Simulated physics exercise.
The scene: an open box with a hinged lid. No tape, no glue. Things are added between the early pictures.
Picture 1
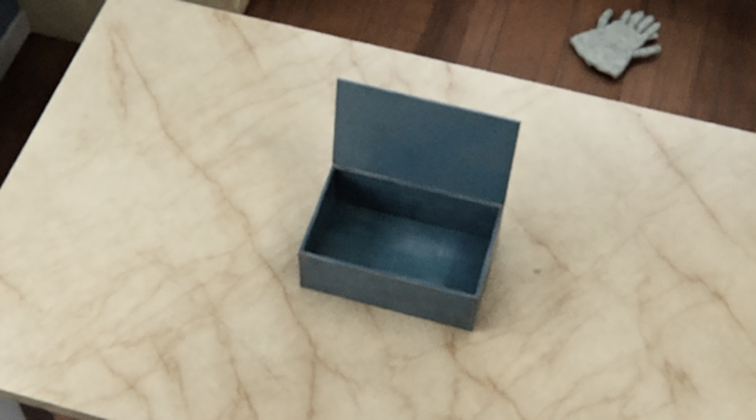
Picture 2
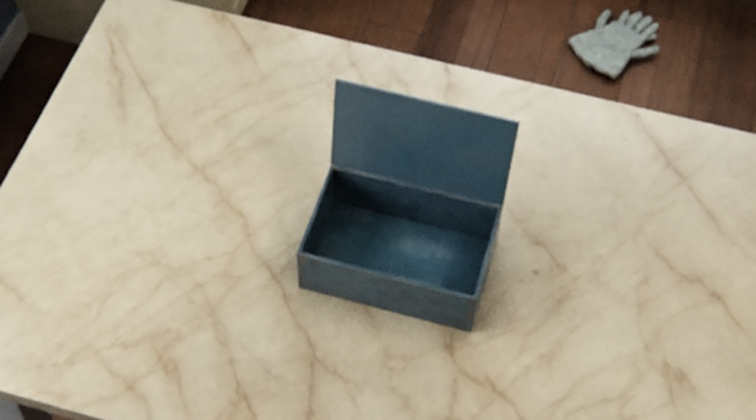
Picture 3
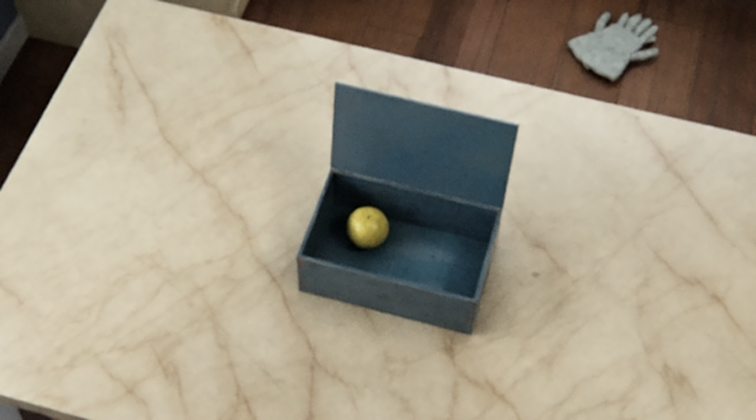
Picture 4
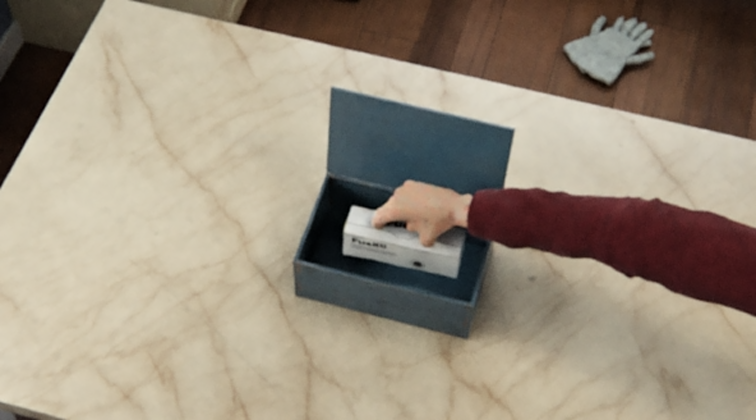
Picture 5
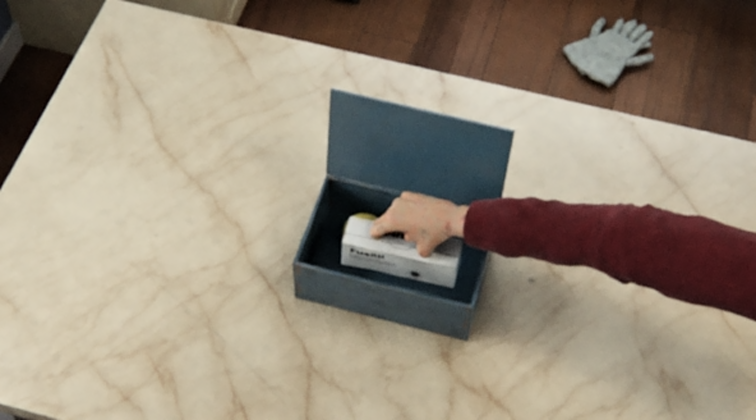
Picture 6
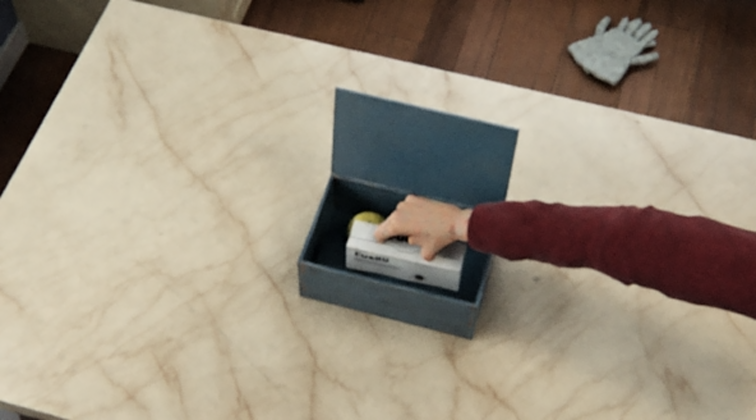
A yellow apple appeared in the open blue box on the marble table, then a hand in a dark red sleeve lowered a white carton into the box in front of it.
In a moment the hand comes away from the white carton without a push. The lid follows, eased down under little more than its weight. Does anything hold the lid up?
Outcome: The lid shuts flat.
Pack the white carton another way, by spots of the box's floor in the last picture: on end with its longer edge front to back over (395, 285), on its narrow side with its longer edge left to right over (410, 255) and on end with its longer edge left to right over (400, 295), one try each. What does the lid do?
First, it will not close; second, it closes; third, it is held up.
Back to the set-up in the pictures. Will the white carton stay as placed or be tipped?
The white carton keeps its pose.
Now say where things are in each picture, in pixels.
The last thing is not in view yet, in the first picture.
The last thing is not in view yet, in the second picture.
The last thing is not in view yet; yellow apple (367, 228), in the third picture.
Still above its spot; white carton (404, 242), in the fourth picture.
Still above its spot; white carton (402, 252), in the fifth picture.
In place under the hand; white carton (406, 255), in the sixth picture.
Then, 1.00 s after the last picture, lid starting down; white carton slid a little near (405, 279).
Then, 1.60 s after the last picture, lid 56° above the rim; white carton slid a little near (405, 279).
Then, 1.90 s after the last picture, lid 19° above the rim; white carton slid a little near (405, 279).
At rest, lid shut; moved from the start, white carton; yellow apple in place. Seen from the same camera at the end, white carton near (405, 279).
